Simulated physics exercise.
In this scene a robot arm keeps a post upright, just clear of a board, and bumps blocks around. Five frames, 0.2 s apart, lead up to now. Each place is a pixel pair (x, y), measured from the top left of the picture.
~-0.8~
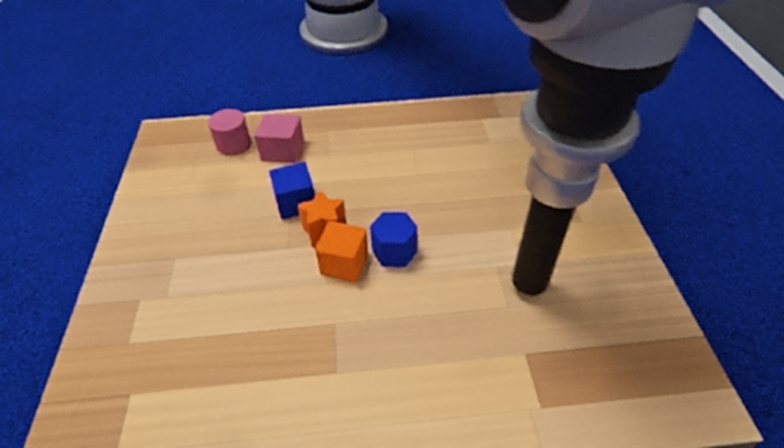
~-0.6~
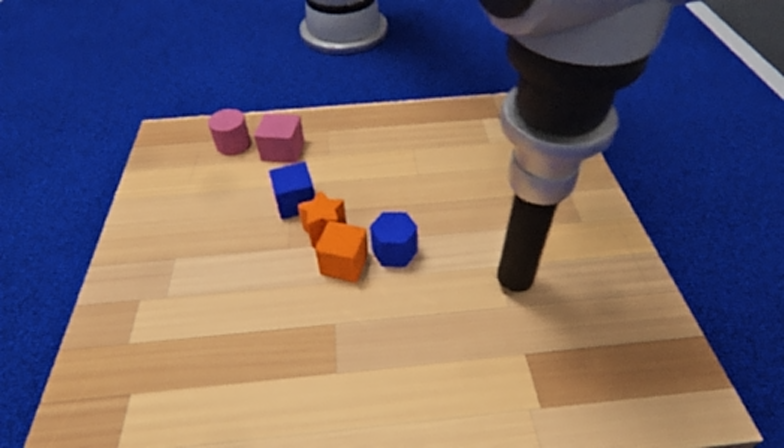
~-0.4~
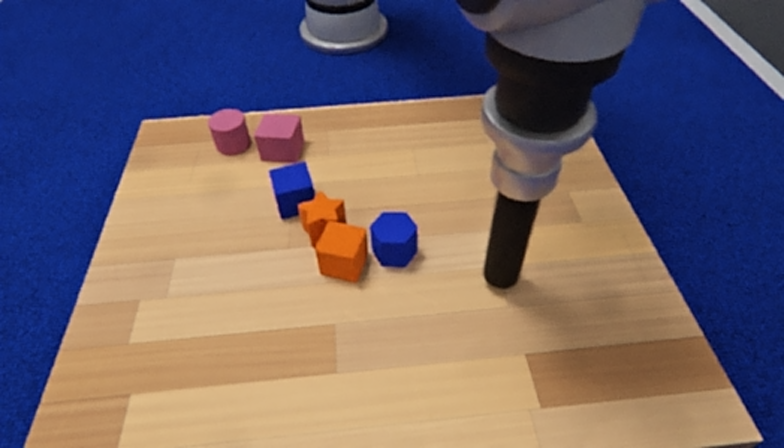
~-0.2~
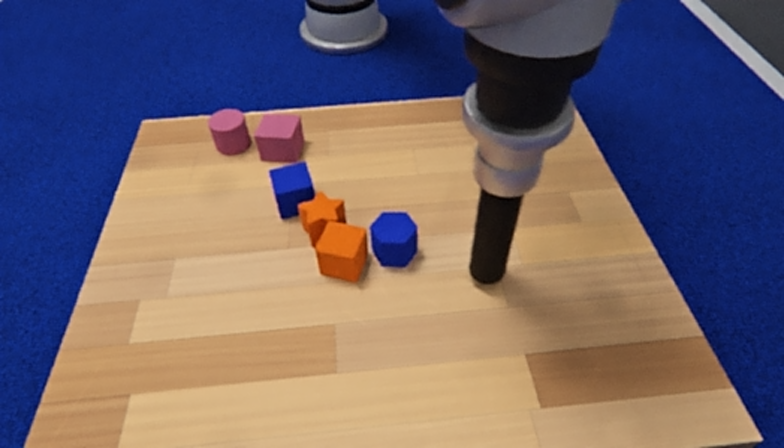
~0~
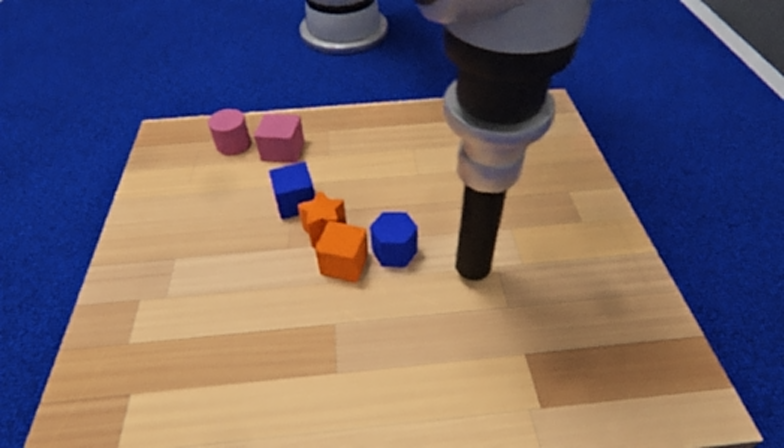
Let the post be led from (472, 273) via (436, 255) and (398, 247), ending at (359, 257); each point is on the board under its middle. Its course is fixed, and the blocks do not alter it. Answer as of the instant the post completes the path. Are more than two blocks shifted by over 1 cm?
Yes, that is what happens.
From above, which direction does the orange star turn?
Looking down, it rotates clockwise.
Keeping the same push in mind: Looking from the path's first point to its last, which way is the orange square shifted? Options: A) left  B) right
(A)
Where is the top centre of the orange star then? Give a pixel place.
I'd place it at (295, 202), taking the centre of its top.
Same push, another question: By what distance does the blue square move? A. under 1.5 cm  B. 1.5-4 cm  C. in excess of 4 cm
A.
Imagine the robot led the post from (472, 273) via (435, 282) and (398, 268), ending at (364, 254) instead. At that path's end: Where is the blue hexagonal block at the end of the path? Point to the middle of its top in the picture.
I'd expect the centre of its top face to be at (373, 202).
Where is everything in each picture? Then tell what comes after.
Lower end of the post at (530, 280), tops of blocks, blue square at (290, 177), orange star at (321, 207), orange square at (341, 239), blue hexagonal block at (394, 226), in the first picture.
Post at (515, 277), blocks as before, in the second picture.
Post at (501, 274), blocks as before, in the third picture.
Post at (487, 270), blocks as before, in the fourth picture.
Post at (473, 266), blue square at (290, 177), orange star at (321, 207), orange square at (341, 239), blue hexagonal block at (394, 226), in the fifth picture.
The first path, step by step. One third of the way, post at (436, 248); nothing pushed yet.
Two thirds of the way, post at (396, 241); orange star at (318, 206); orange square at (321, 242), turned 45° anticlockwise; blue hexagonal block at (355, 218).
At the end, post at (358, 251); blue square at (289, 175); orange star at (295, 202), turned 20° clockwise; orange square at (307, 245), turned 75° anticlockwise; blue hexagonal block at (328, 214), turned 15° clockwise.
